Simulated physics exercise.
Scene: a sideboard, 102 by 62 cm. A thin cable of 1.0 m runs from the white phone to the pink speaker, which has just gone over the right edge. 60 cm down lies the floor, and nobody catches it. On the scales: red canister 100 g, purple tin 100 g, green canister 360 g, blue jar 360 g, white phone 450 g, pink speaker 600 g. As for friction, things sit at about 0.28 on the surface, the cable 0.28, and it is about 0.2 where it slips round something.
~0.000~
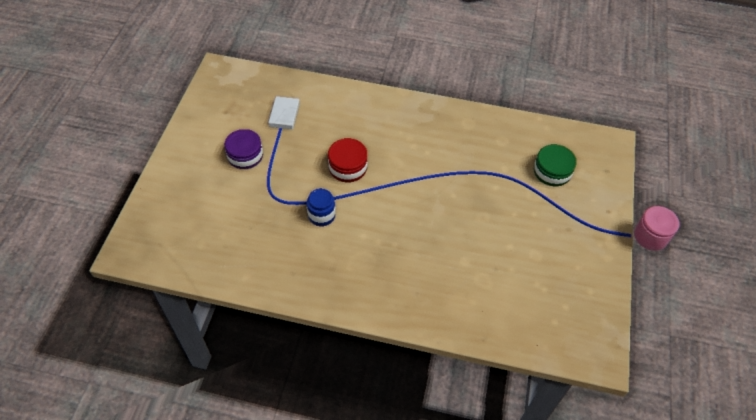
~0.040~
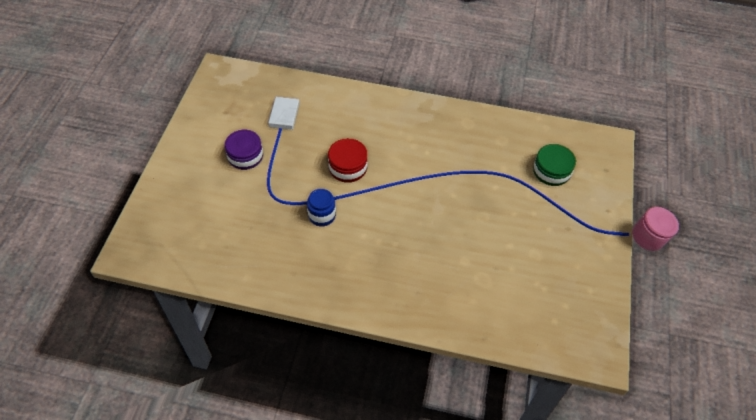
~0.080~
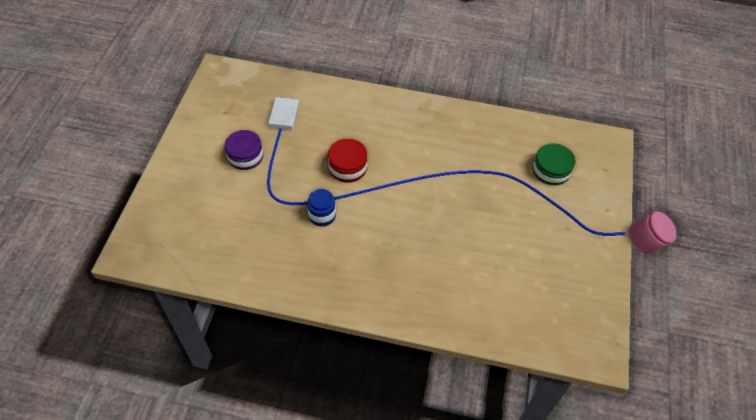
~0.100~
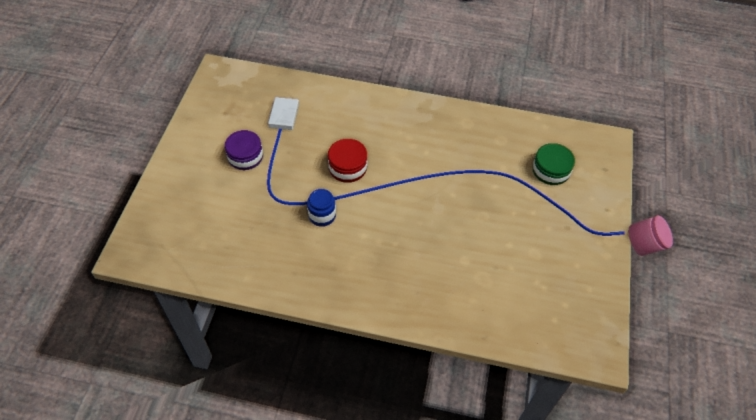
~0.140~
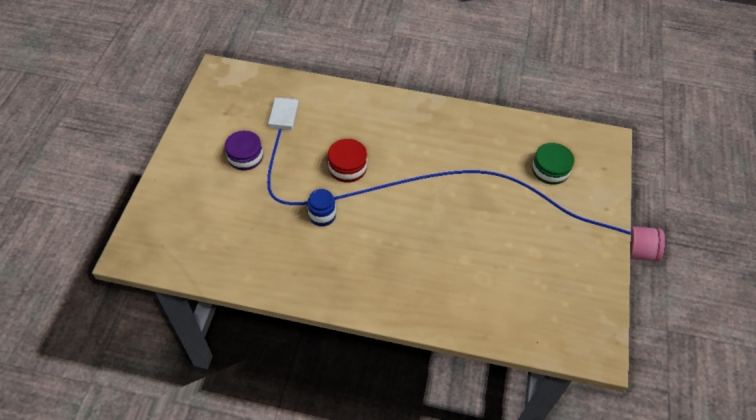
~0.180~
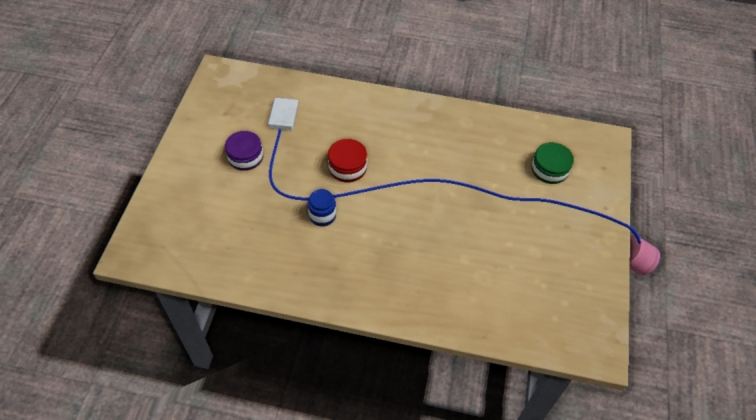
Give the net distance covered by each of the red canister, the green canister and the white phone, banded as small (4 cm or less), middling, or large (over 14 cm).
Net distance: The red canister covers a large one; the green canister covers a small one; the white phone covers a large one.
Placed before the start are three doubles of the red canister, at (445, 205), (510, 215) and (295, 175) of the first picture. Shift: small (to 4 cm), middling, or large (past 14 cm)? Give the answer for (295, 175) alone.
At that spot the shift is big.
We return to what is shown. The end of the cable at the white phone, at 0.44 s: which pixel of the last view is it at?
Somewhere about (362, 140) in the final view.
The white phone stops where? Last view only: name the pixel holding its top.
It comes to rest close to (513, 217).
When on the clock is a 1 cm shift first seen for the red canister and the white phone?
On the clock, red canister 0.28 s and white phone 0.30 s.
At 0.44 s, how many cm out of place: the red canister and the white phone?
At that time the red canister has gone 30 cm and the white phone 15 cm.
By 0.4 s, the cable's tail end at (362, 140); red canister 29 cm off its start, white phone 17 cm off its start, pink speaker over the edge.
By 0.7 s, the cable's tail end at (475, 202); red canister over the edge, white phone 43 cm off its start, pink speaker over the edge.
By 0.9 s, the cable's tail end at (528, 232); red canister over the edge, white phone 56 cm off its start at (512, 217), pink speaker over the edge.
By 1.2 s, the cable's tail end at (530, 232); red canister over the edge, white phone 56 cm off its start, pink speaker over the edge.
By 2.4 s, the cable's tail end at (530, 232); red canister over the edge, white phone 56 cm off its start at (513, 217), green canister 0 cm off its start at (555, 157), pink speaker over the edge.
